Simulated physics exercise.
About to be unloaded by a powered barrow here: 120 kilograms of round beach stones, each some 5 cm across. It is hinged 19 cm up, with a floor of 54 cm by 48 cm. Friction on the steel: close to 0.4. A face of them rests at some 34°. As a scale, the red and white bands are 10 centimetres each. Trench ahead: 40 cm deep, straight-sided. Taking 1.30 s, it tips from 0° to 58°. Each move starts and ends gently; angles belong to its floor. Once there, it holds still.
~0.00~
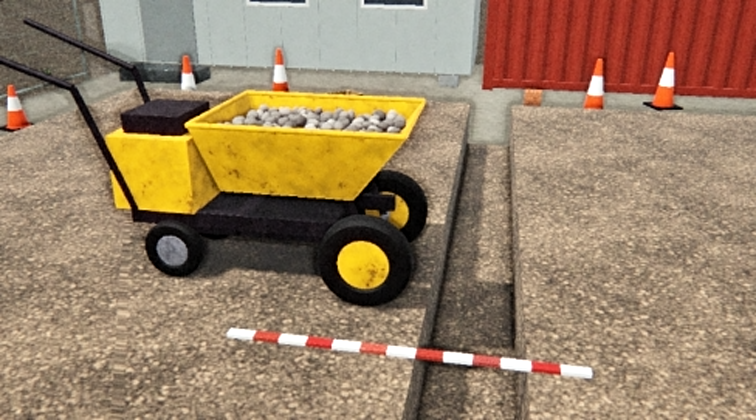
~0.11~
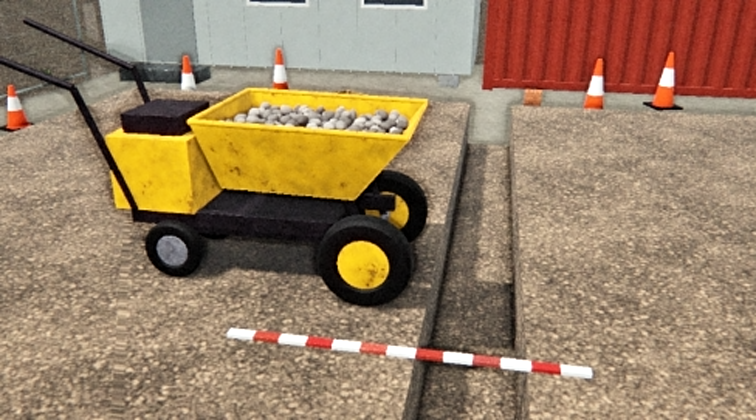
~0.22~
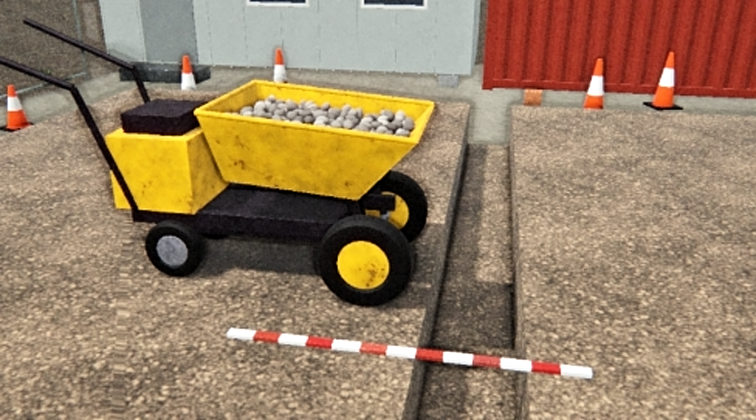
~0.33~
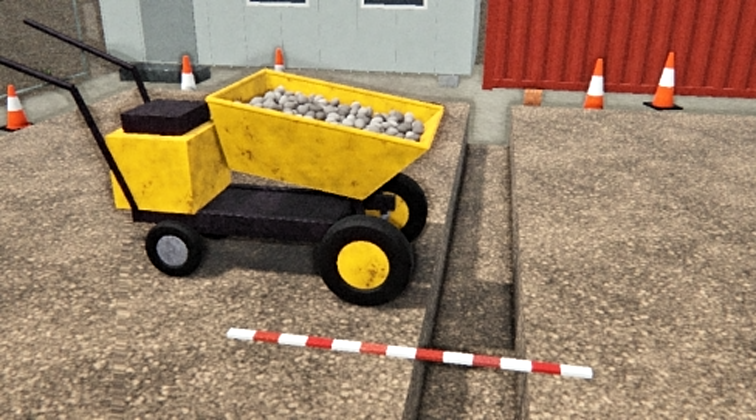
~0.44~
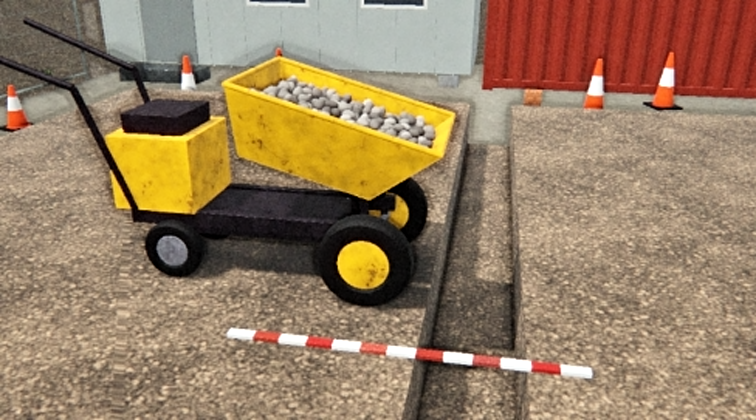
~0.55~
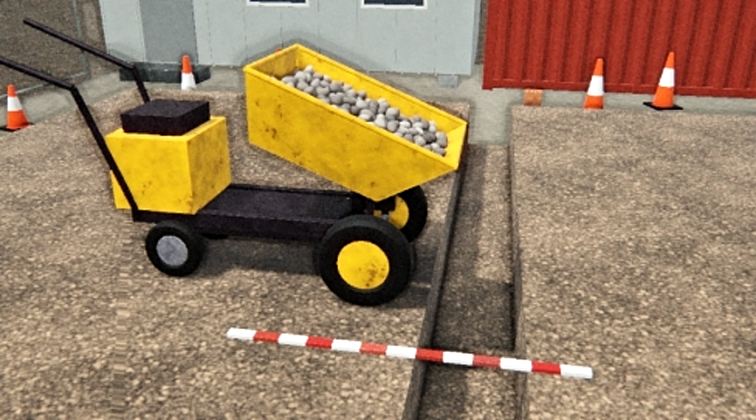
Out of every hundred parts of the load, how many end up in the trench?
Close to 33 in a hundred.
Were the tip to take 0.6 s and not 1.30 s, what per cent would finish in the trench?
About 25 percent, I'd say.
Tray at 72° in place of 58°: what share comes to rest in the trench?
Roughly 25 per cent would end in the trench.
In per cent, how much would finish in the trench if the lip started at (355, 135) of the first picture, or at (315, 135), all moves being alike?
Roughly 65 percent for the first, and 80 percent for the second.
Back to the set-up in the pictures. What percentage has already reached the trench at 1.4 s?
Close to 5 per cent at that time.
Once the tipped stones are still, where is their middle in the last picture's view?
(551, 284).
After 1.0 s the floor is at 49°; 100 % in the tray; the foremost stones are at (490, 191).
After 1.4 s the floor is at 58°; 79 % in the tray, 5 % in the trench, 16 % past the trench; the foremost stones are at (583, 297).
After 1.8 s the floor is at 58°; 47 % in the tray, 6 % in the trench, 46 % past the trench; the foremost stones are at (687, 305).
After 3.7 s the floor is at 58°; 16 % in the tray, 33 % in the trench, 51 % past the trench; the foremost stones are past the picture's edge.
